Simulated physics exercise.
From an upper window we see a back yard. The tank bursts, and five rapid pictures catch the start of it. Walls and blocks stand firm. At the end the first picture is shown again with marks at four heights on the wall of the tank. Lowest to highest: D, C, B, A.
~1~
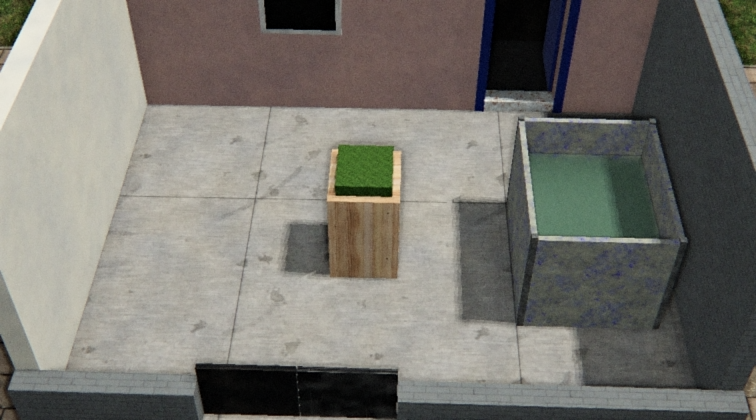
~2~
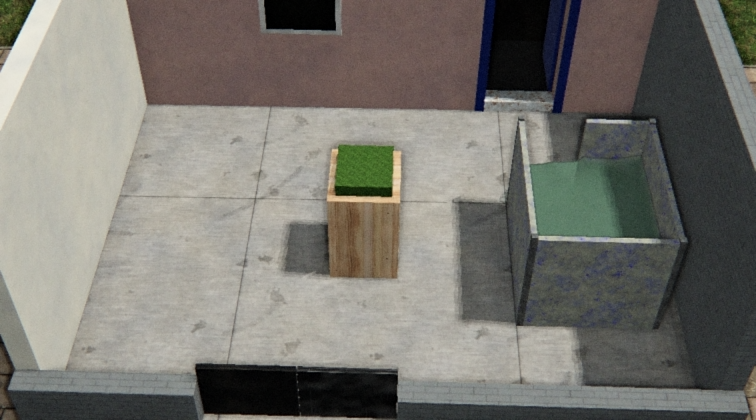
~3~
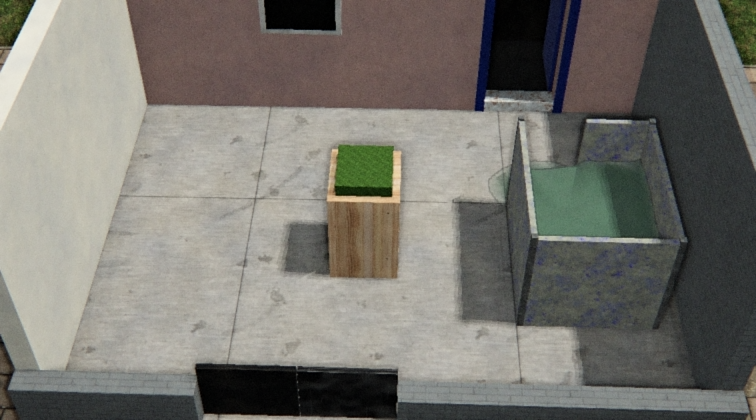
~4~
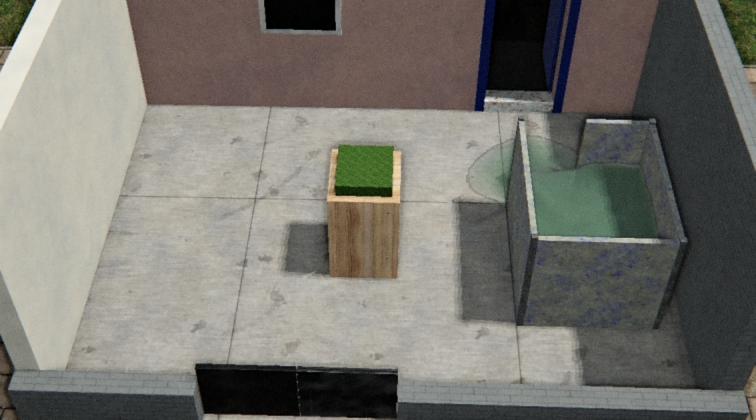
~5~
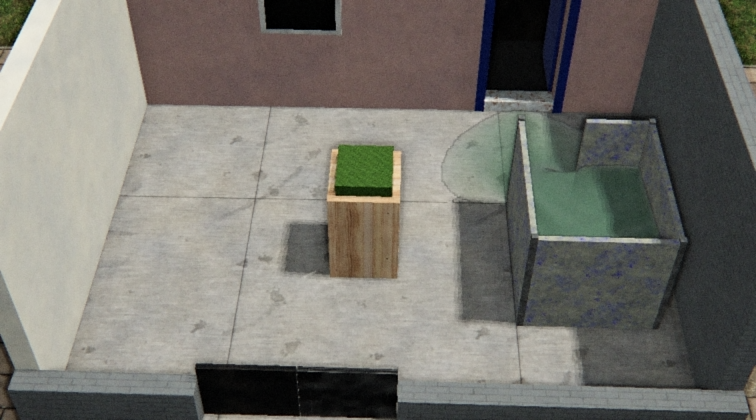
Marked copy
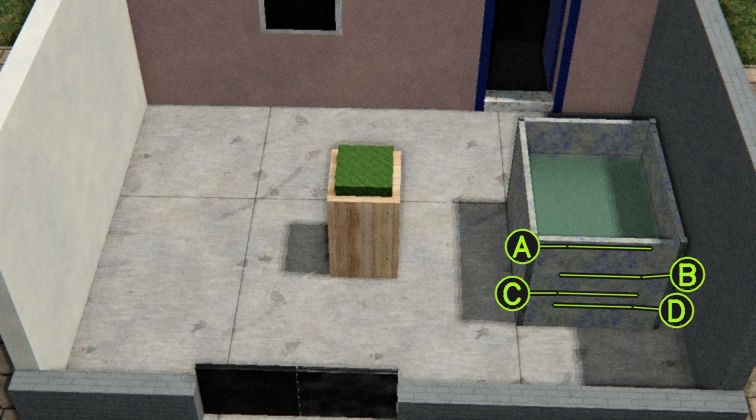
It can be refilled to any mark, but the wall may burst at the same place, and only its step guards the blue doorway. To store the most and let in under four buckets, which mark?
D will do.
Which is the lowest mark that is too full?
The answer is C.
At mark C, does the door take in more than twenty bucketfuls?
No, less.
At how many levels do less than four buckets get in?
One of them.
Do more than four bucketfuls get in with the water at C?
Yes, it does.
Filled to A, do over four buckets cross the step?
Yes, that goes wrong.
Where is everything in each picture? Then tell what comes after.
In the first picture, water in the tank at rest, its middle at (590, 208); foot of the blue doorway at (518, 111); shut gate at (298, 374).
In the second picture, water covers 1 % of the ground, its front hidden from here.
In the third picture, water covers 2 % of the ground, its front hidden from here.
In the fourth picture, front seen at (491, 155), 5 % of the ground wet.
In the fifth picture, front seen at (499, 125), 10 % of the ground wet.
On the marked copy, A at (608, 247); B at (601, 276); C at (596, 294); D at (593, 306); from the bottom up D, C, B, A.
If A is chosen, dozens of bucketfuls pour in.
If B is chosen, dozens of bucketfuls pour in.
If C is chosen, about 9 bucketfuls get in.
If D is chosen, a bucket or two gets in.
